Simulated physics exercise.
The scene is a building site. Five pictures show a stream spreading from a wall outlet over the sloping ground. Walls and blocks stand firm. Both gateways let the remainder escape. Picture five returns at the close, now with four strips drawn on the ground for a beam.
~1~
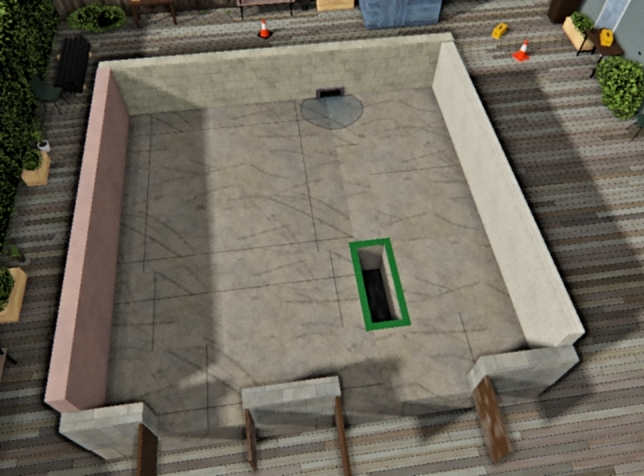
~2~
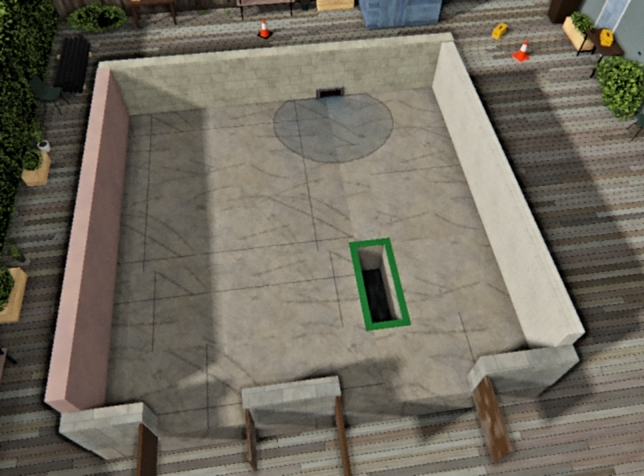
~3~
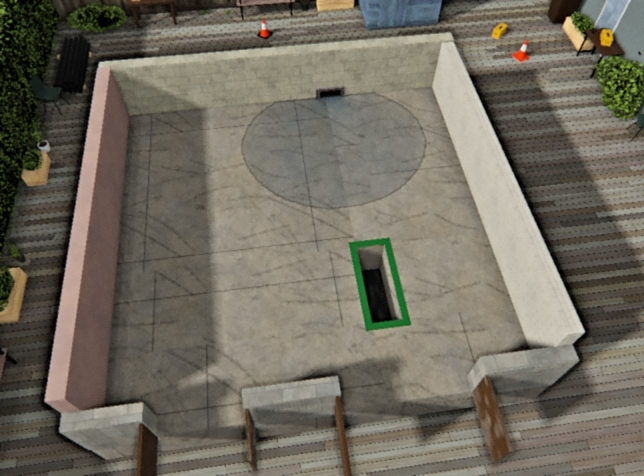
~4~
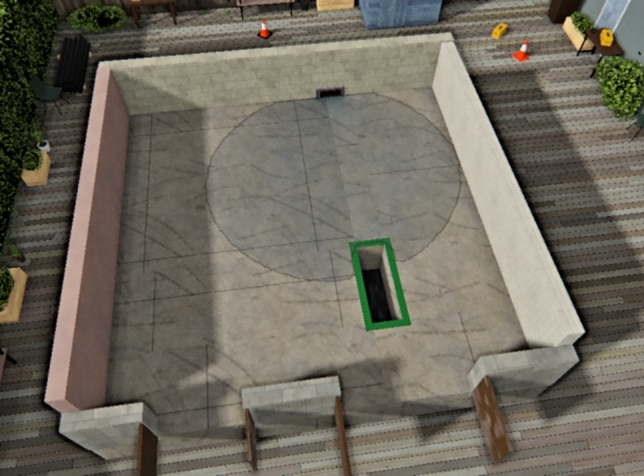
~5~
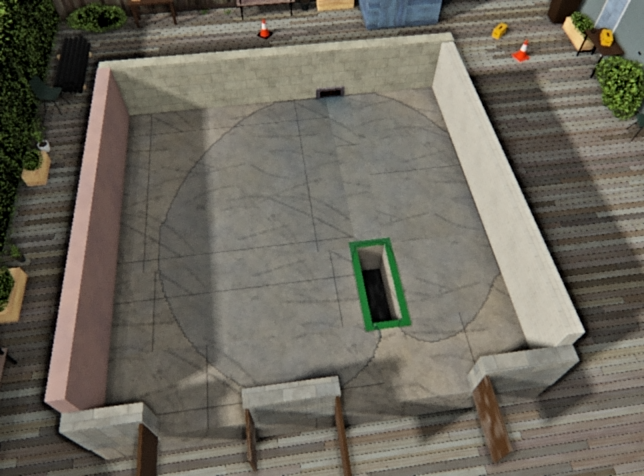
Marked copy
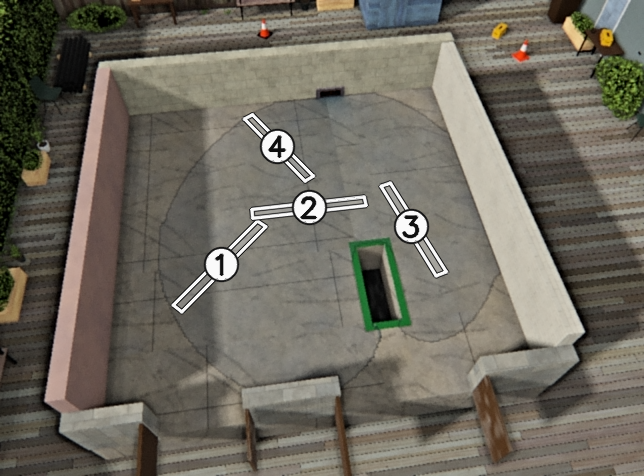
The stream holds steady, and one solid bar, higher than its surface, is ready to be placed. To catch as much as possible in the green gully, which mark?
4.
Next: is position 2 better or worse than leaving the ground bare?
It is worse.
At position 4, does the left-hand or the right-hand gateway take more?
The right gate.
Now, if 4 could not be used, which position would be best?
It is 1.
On the marked copy, 1 from (177, 308) to (261, 223); 2 from (252, 213) to (365, 201); 3 from (385, 184) to (441, 273); 4 from (248, 116) to (309, 178).
For position 1, about 25 % of the stream runs into the green gully, about 74 % out by the gates.
For position 2, about 17 % of the stream runs into the green gully, about 83 % out by the gates.
For position 3, about 18 % of the stream runs into the green gully, about 82 % out by the gates.
For position 4, about 38 % of the stream runs into the green gully, about 60 % out by the gates.
